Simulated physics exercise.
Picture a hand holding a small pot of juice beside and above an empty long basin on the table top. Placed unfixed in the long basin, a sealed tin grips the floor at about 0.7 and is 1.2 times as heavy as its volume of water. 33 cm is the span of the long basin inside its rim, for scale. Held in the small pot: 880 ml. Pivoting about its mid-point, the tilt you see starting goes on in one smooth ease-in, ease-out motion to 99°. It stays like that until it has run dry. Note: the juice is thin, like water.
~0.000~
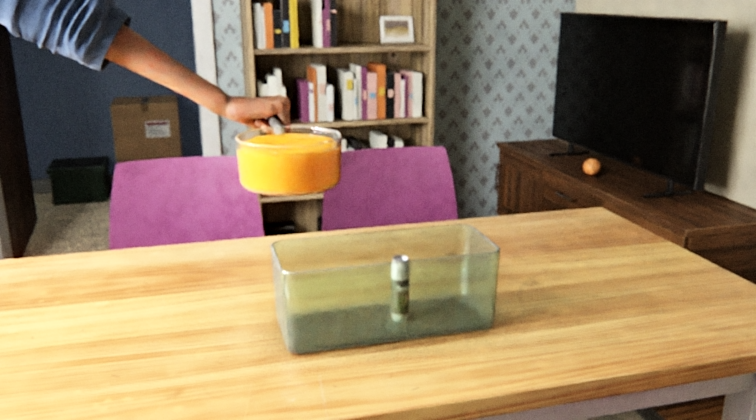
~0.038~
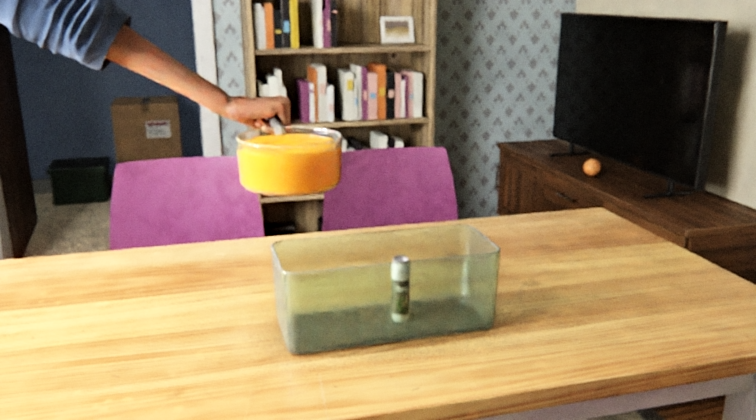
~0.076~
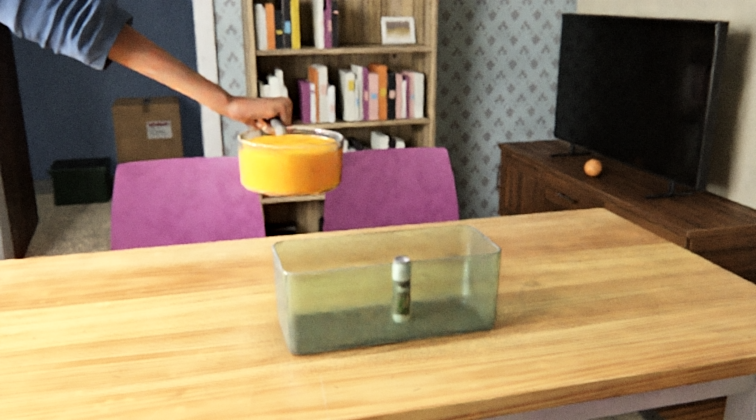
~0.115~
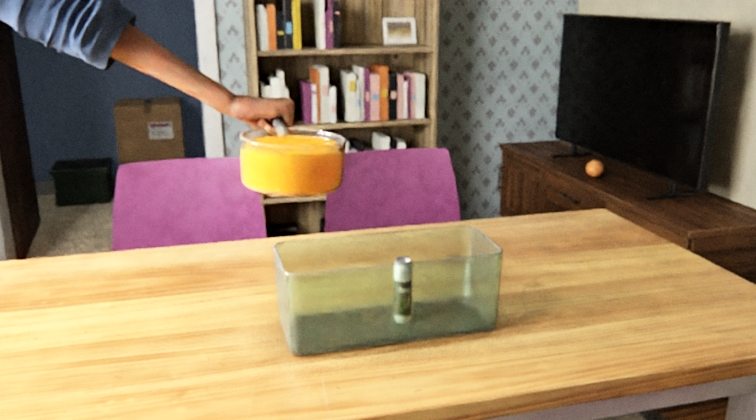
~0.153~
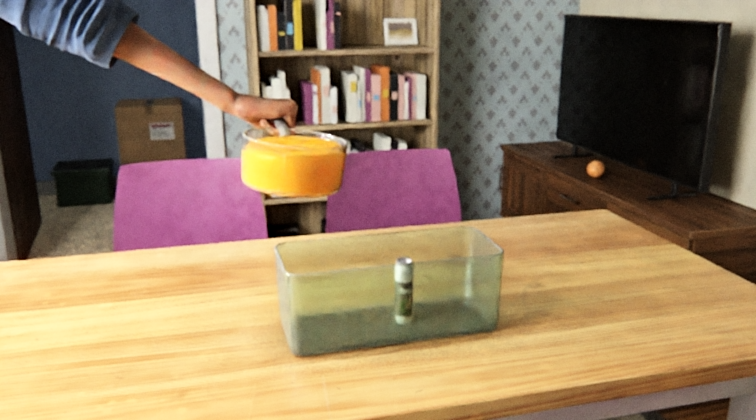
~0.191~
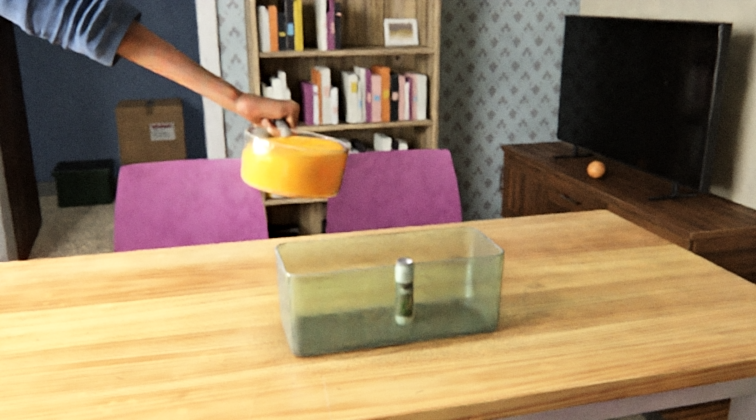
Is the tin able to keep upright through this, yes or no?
No, it topples.
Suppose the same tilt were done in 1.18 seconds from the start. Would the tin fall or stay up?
The tin would overturn.
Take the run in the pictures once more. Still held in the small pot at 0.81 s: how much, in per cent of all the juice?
Near 10 in a hundred.
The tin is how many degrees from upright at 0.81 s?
Lean: Around 20° from upright.
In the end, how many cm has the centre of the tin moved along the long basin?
It finishes around 7.0 cm from where it began.
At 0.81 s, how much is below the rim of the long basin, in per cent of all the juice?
Near 80 per cent of the total.
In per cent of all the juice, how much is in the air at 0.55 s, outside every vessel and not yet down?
38 %.
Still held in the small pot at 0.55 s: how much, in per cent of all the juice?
52 %.
By 0.55 s the tilt is 68° and 52 per cent is still to pour; the tin stands where it began.
By 0.81 s the tilt is 97° and 10 per cent is still to pour; the tin leans 18°.
By 1.09 s the tilt is 99° and 1 per cent is still to pour; the tin lies on its side.
By 1.39 s the tilt is 99° and 0 per cent is still to pour; the tin lies on its side.
At rest the tin lies on its side.
